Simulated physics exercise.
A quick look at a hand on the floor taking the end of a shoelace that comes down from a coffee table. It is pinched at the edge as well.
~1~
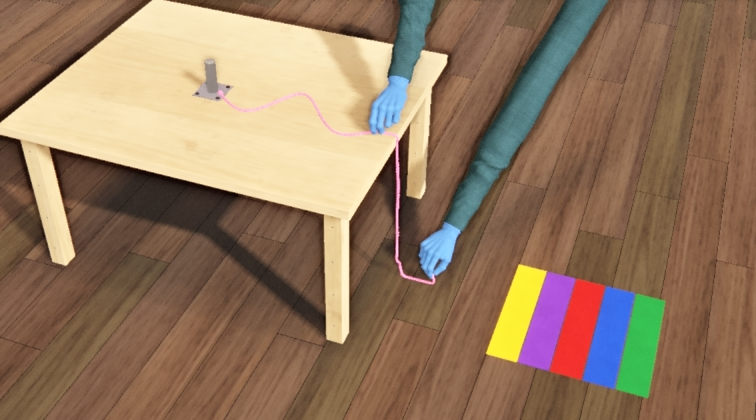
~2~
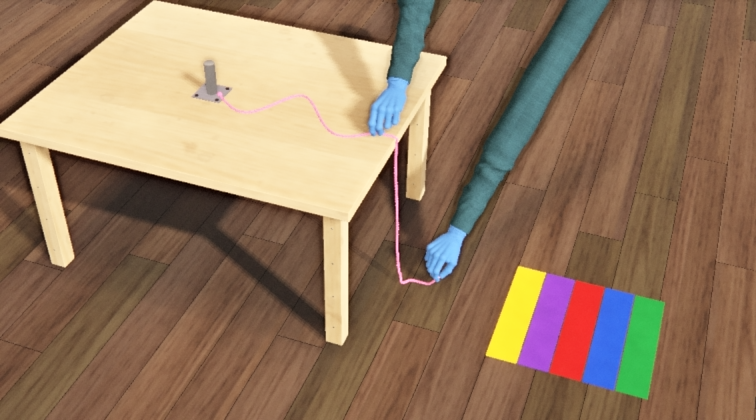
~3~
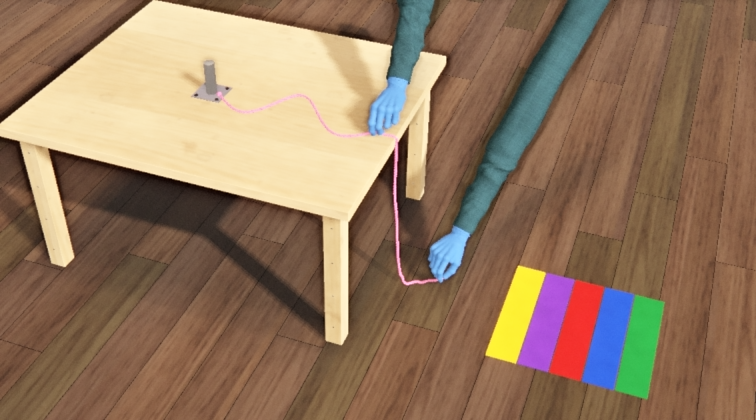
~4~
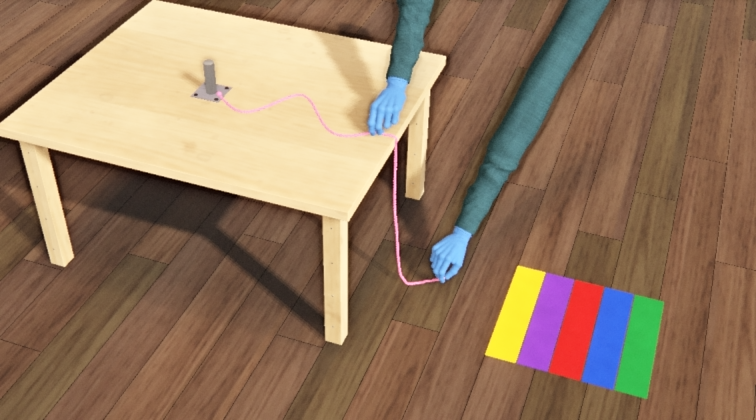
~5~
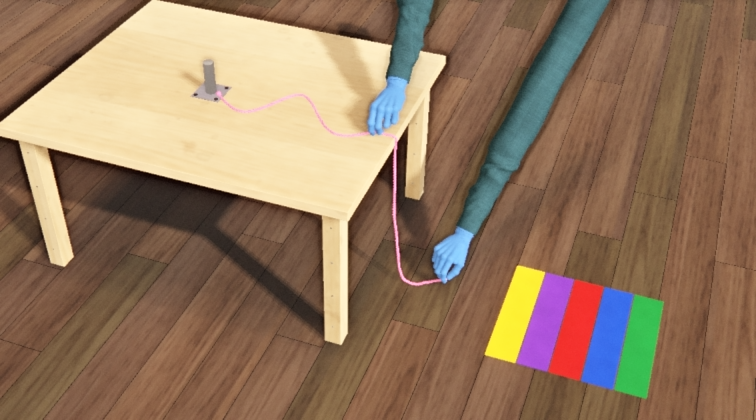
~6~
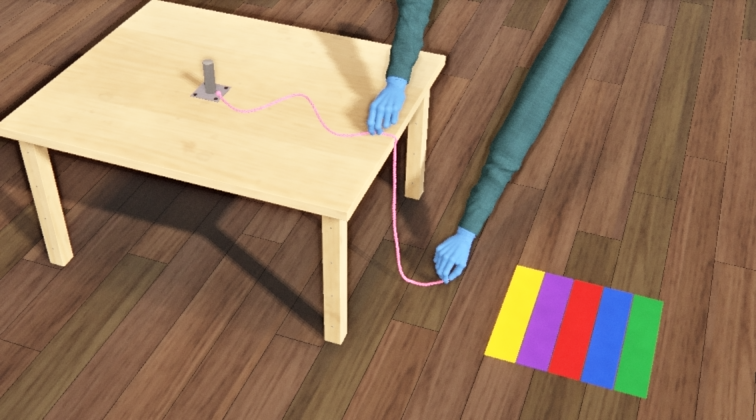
A room with a dark wooden plank floor is seen from above at an angle, with a pale wooden table at the left. A pink cord runs from a small grey post across the tabletop, pinched at the edge by one blue hand and held low by another, left of yellow, purple, red, blue and green stripes. The lower hand shifts slightly right, drawing the cord's hanging part into a smoother curve, while the camera stays still.
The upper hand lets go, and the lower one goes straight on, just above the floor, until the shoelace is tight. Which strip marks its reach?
The end stops over the blue strip.
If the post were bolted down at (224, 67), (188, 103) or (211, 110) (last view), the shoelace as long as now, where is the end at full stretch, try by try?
Try by try, around (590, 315), (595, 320) and (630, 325).
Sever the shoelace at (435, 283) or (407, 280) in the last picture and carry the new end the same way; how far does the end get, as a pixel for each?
Try by try, around (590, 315) and (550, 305).
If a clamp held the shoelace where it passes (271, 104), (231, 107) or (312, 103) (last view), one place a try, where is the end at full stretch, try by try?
Try by try, around (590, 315), (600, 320) and (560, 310).
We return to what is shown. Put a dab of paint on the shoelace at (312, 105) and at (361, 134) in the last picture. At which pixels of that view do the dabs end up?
Near (341, 120) and (416, 152).
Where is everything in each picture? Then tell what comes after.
In the first picture, end (433, 274); yellow (508, 340); purple (538, 349); red (571, 357); blue (603, 366); green (635, 375).
In the second picture, end (439, 278); shoelace through (234, 109) (299, 96) (332, 133) (396, 148) (397, 209) (398, 265).
In the third picture, end (443, 278).
In the fourth picture, end (444, 279); shoelace through (234, 109) (298, 95) (332, 132) (396, 147) (395, 208) (399, 265).
In the fifth picture, end (446, 279).
In the sixth picture, end (448, 279); shoelace through (233, 108) (298, 95) (331, 132) (395, 147) (394, 208) (399, 265).
Soon after, end near (546, 304); over purple.
After that, end near (587, 315); over red.
At the stop, end near (611, 321); over blue. It gets as far as the blue strip.
